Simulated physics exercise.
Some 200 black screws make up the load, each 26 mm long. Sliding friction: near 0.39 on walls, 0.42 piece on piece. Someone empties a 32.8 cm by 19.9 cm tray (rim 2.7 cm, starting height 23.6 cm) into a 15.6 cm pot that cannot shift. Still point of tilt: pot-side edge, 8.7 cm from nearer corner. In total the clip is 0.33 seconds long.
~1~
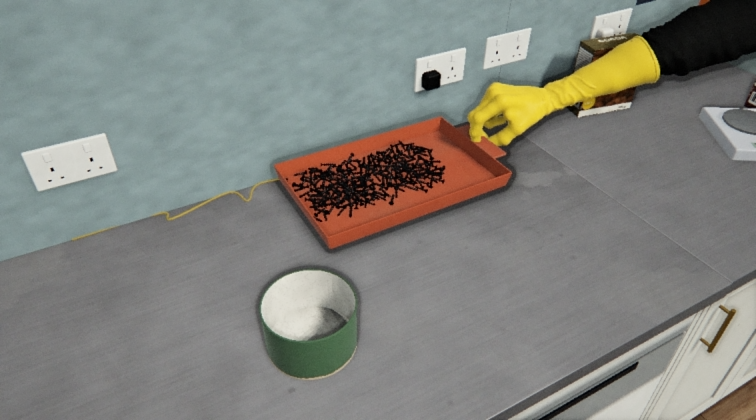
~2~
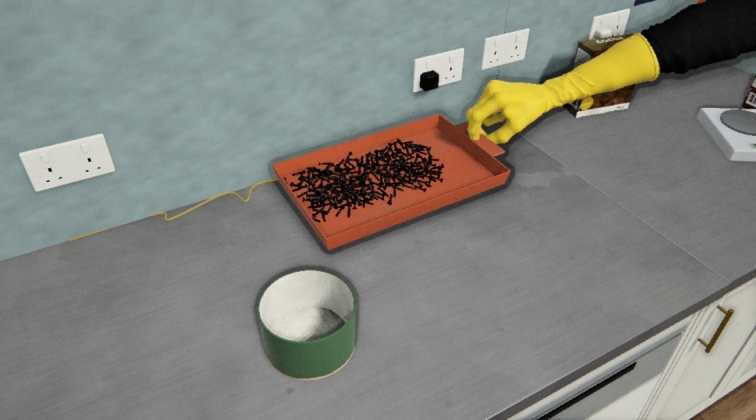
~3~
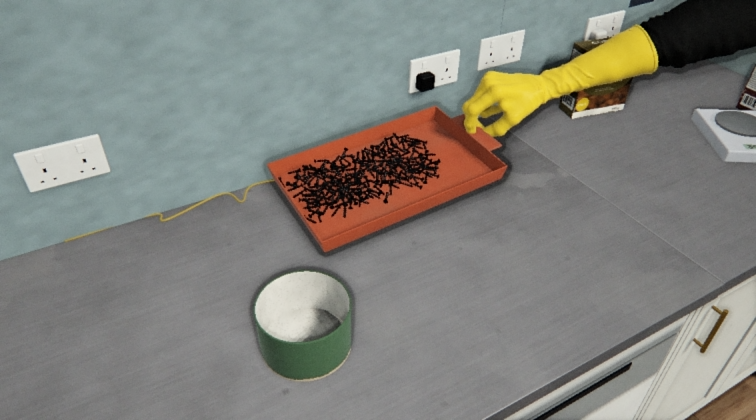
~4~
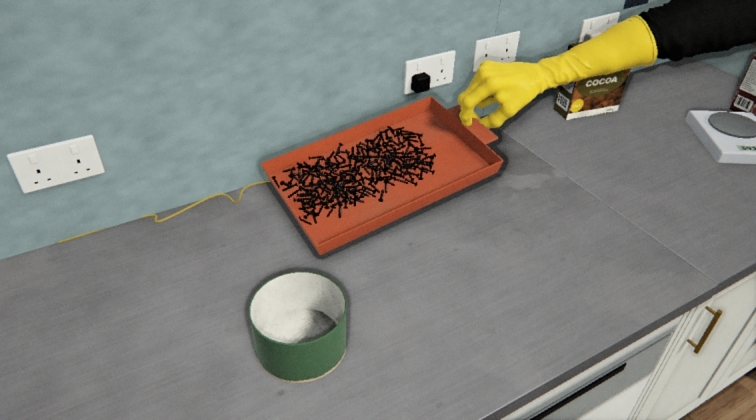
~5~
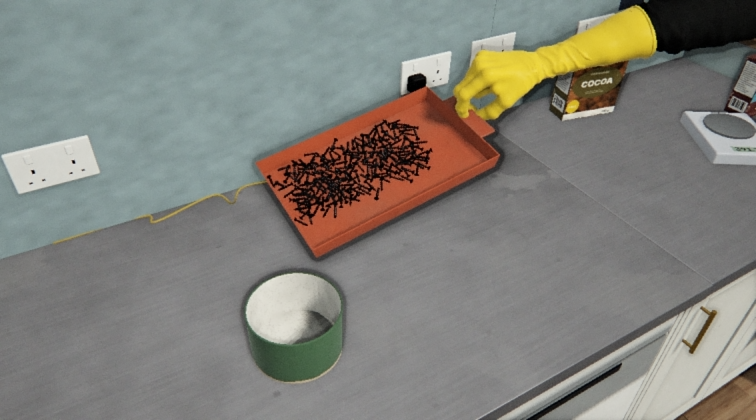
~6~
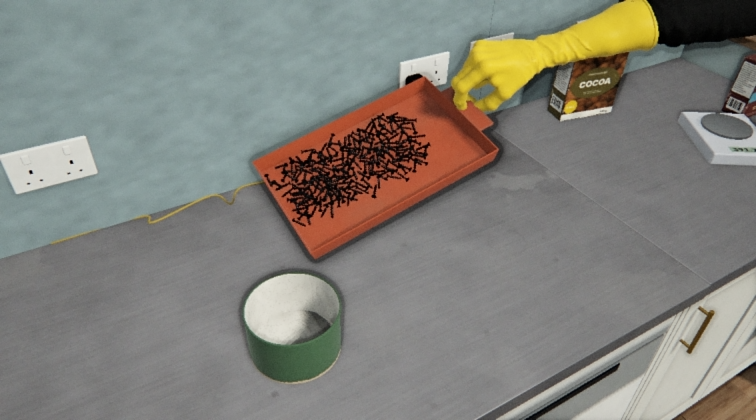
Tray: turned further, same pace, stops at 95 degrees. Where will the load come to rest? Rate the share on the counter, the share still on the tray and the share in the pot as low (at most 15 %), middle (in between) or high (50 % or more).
Counter - low; left on the tray - low; pot - high.
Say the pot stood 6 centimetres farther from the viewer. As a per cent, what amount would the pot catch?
Expect something close to 25 per cent.
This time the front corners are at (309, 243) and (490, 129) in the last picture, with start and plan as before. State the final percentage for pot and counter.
That works out as pot 65 and counter 35.
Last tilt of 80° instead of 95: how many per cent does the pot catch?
Result: Close to 70 %.
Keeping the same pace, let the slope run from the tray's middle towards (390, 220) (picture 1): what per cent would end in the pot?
Estimate: Near 65 per cent.
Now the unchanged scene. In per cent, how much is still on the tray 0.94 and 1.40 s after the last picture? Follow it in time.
Sequence: 80; 10.
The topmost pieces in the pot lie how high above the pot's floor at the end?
I'd put it at close to 3.5 centimetres.
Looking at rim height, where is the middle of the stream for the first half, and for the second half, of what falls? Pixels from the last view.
I'd mark about (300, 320) for the first half, then (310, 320) for the second.
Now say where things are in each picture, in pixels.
Tray tilt 0 degrees, front corners at (330, 235) and (508, 172); middle of the pieces at (368, 180); pot at (309, 303), in the first picture.
Tray tilt 1 degrees, front corners at (328, 236) and (506, 170); middle of the pieces at (366, 179), in the second picture.
Tray tilt 5 degrees, front corners at (323, 239) and (503, 166), lowest corner left front; middle of the pieces at (362, 176), in the third picture.
Tray tilt 9 degrees, front corners at (318, 243) and (499, 160), lowest corner left front; middle of the pieces at (357, 173), in the fourth picture.
Tray tilt 13 degrees, front corners at (314, 246) and (496, 154), lowest corner left front; middle of the pieces at (352, 170), in the fifth picture.
Tray tilt 18 degrees, front corners at (312, 249) and (494, 149), lowest corner left front; middle of the pieces at (349, 167); pot at (292, 307), in the sixth picture.
Then, 0.56 s after the last picture, tilt 54 degrees; the tray holds 100 %, the pot 0 %.
Then, 0.94 s after the last picture, tilt 79 degrees; the tray holds 80 %, the pot 10 %.
Then, 1.40 s after the last picture, tilt 95 degrees; the tray holds 10 %, the pot 75 %.
In the end, counter 5 %, tray 0 %, pot 95 %.
